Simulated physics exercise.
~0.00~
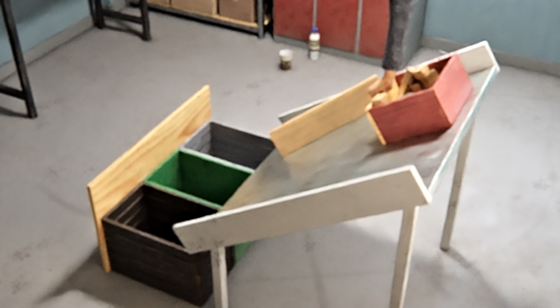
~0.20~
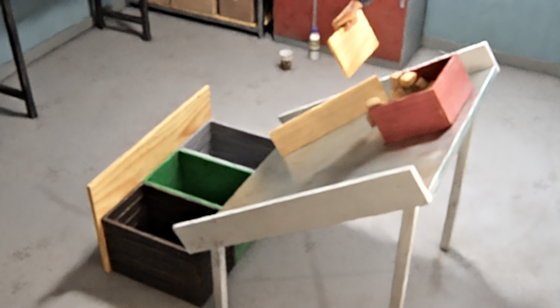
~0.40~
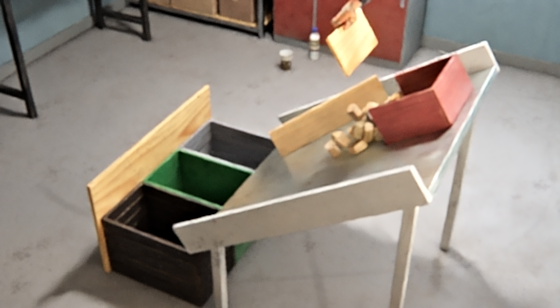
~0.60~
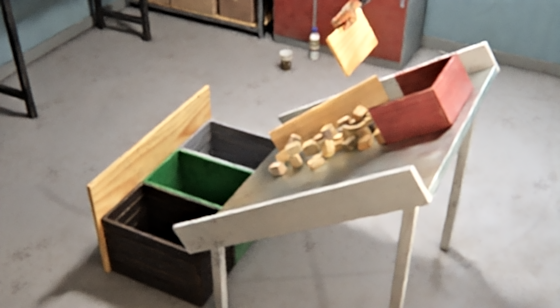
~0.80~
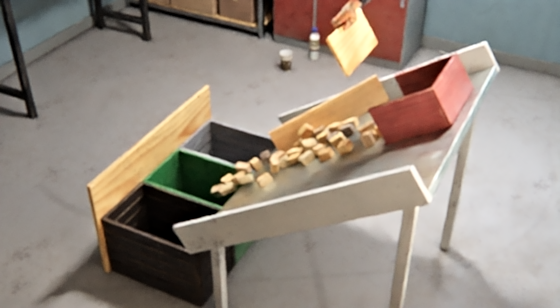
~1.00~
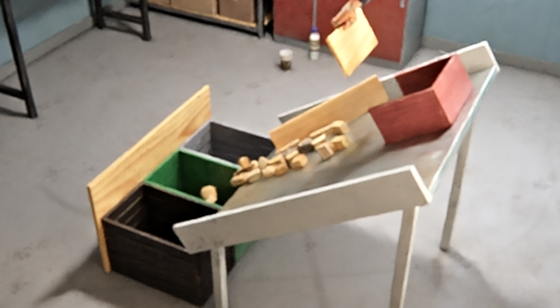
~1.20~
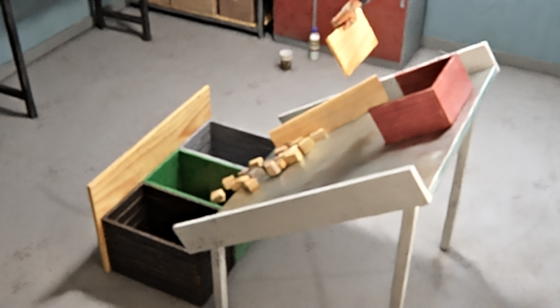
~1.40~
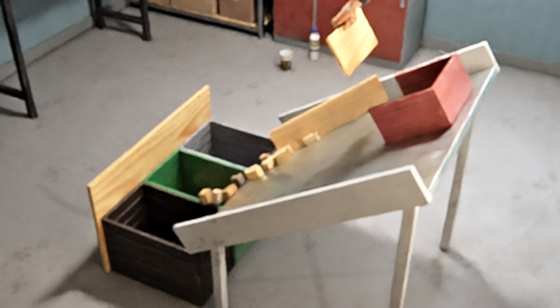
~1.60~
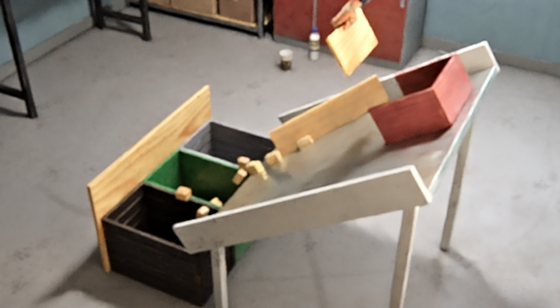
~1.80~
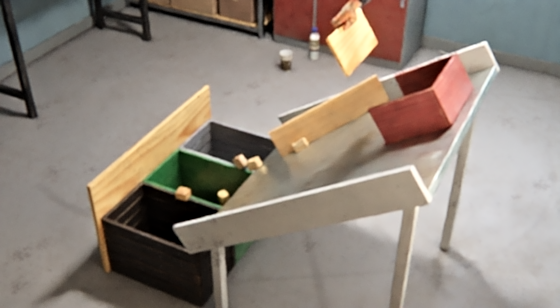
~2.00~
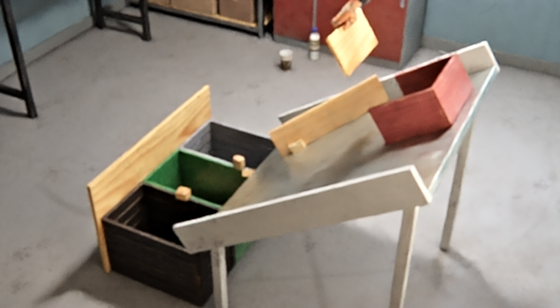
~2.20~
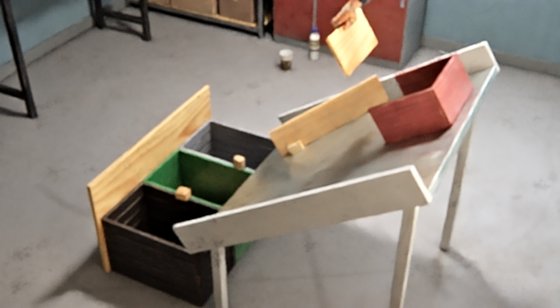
Small wooden blocks tumbling from a red box down a sloping table after a hand lifts a board, most dropping into a green bin.
